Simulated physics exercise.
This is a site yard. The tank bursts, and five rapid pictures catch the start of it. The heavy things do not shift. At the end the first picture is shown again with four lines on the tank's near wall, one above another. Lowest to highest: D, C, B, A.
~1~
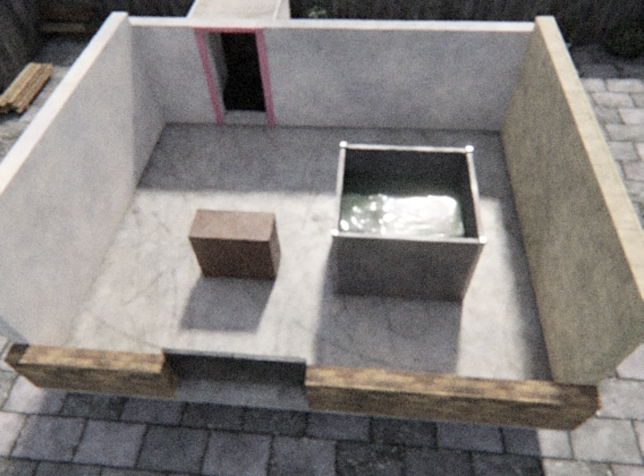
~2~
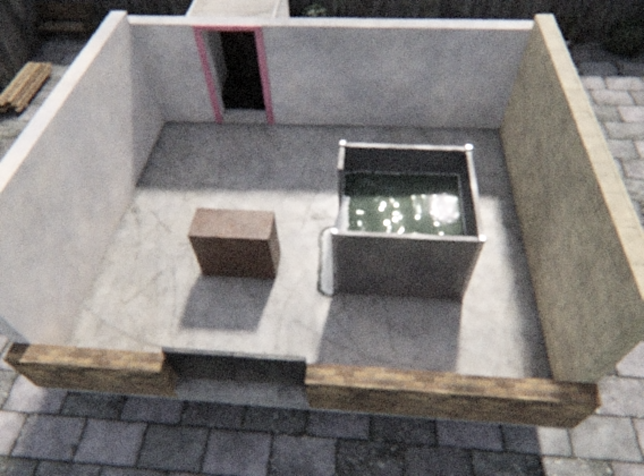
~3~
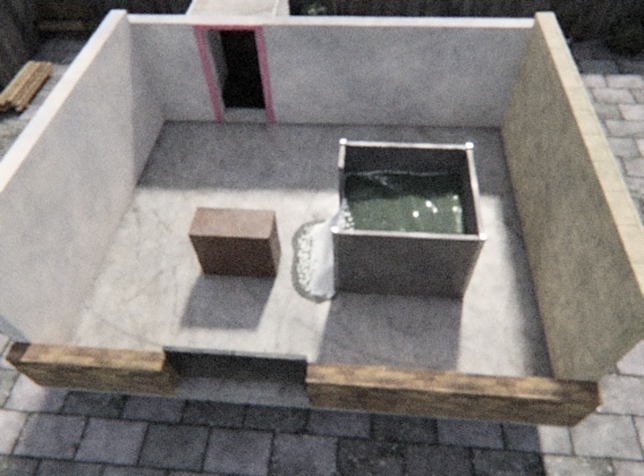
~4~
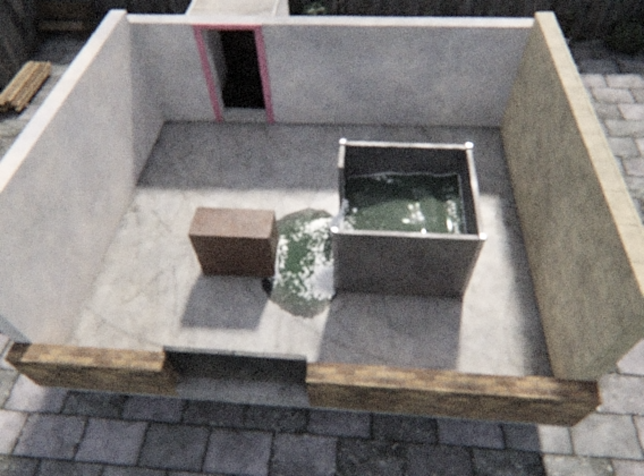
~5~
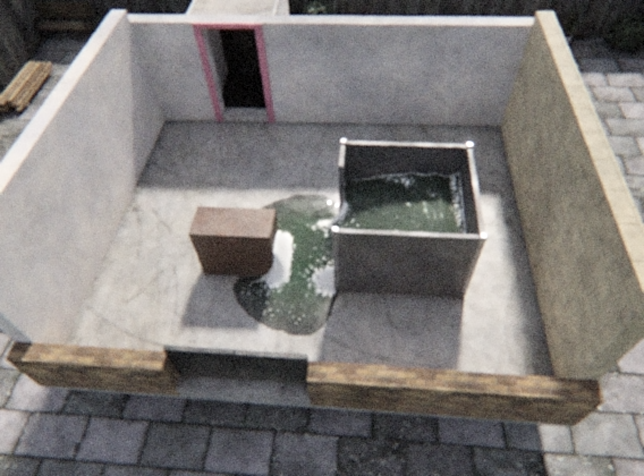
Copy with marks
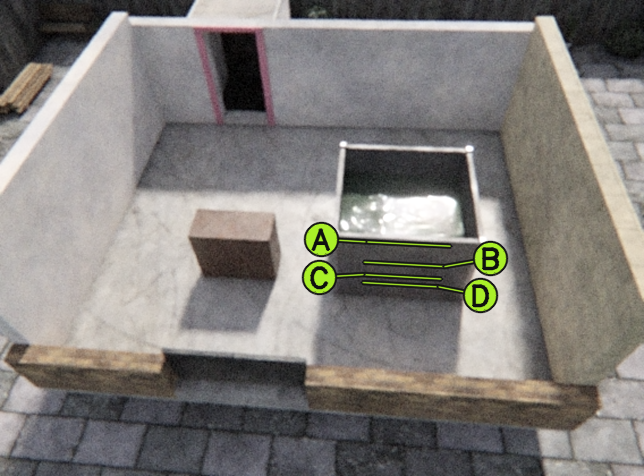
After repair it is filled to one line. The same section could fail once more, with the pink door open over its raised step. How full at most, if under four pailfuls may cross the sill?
Line B just does it.
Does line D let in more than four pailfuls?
No, not at all.
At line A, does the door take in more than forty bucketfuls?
No.
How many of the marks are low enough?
Three.
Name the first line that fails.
Line A.
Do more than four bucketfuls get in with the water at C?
No.
On the marked copy, A at (407, 244); B at (404, 264); C at (401, 276); D at (400, 284); from the bottom up D, C, B, A.
For line A, about 13 bucketfuls get in.
For line B, a bucket or two gets in.
For line C, nothing gets over.
For line D, nothing gets over.
